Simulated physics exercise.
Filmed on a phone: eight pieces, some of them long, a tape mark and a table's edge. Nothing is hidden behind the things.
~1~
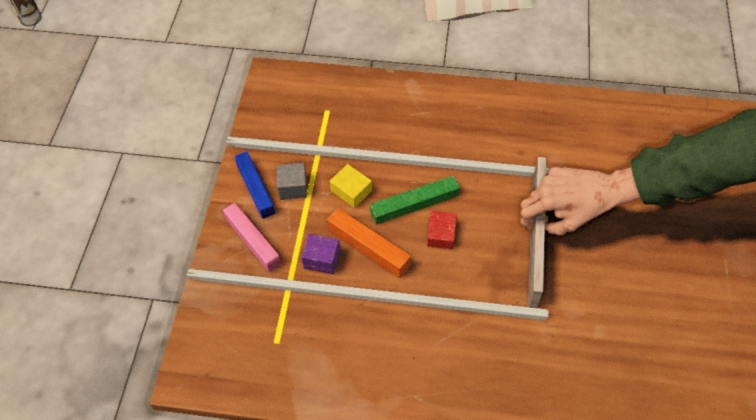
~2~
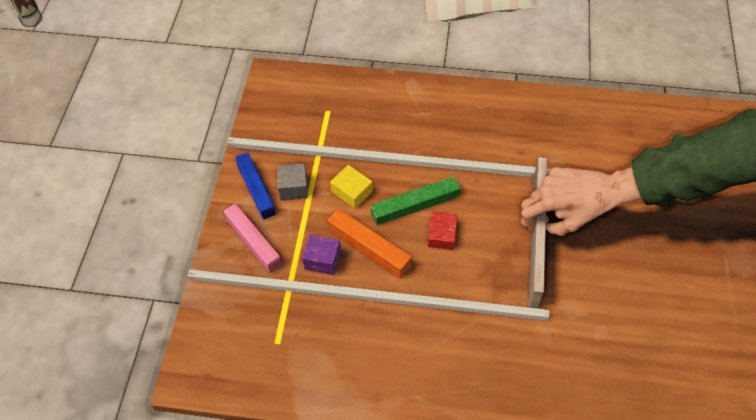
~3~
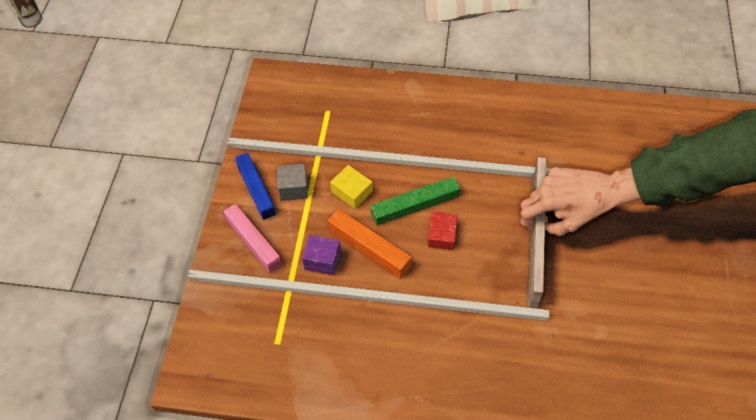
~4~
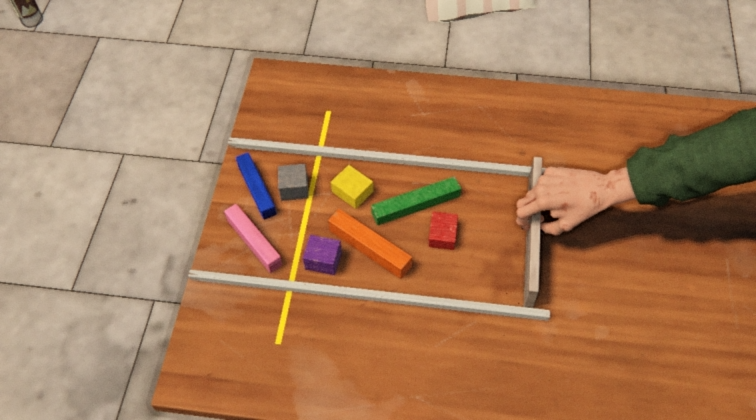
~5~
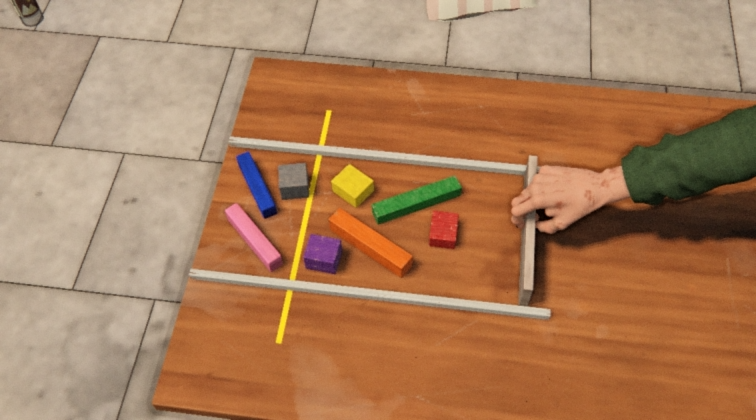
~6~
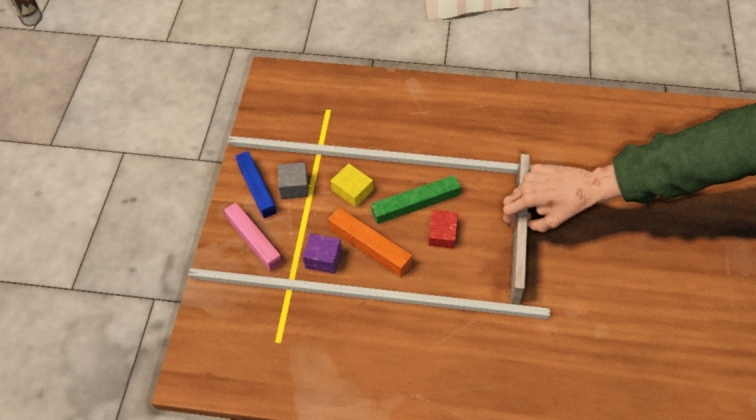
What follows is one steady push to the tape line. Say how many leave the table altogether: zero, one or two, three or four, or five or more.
Outcome: The number that fall off is zero.
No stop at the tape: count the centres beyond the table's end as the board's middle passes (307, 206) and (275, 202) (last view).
It would be 0 and 2.
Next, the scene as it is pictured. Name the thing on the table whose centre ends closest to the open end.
That is the blue stick.
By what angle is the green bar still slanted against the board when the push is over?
Some 25 degrees.
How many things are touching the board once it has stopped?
The number is 3.
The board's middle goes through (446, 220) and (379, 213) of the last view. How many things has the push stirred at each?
The counts are 2 and 5.
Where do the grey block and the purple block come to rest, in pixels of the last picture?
Near (259, 180) and (256, 261).
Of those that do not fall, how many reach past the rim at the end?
1 of them.
Soon after, none off yet; blue stick at rest near (256, 184); pink stick at rest near (253, 237); grey block at rest near (293, 181).
At rest, the number that fall off is zero.
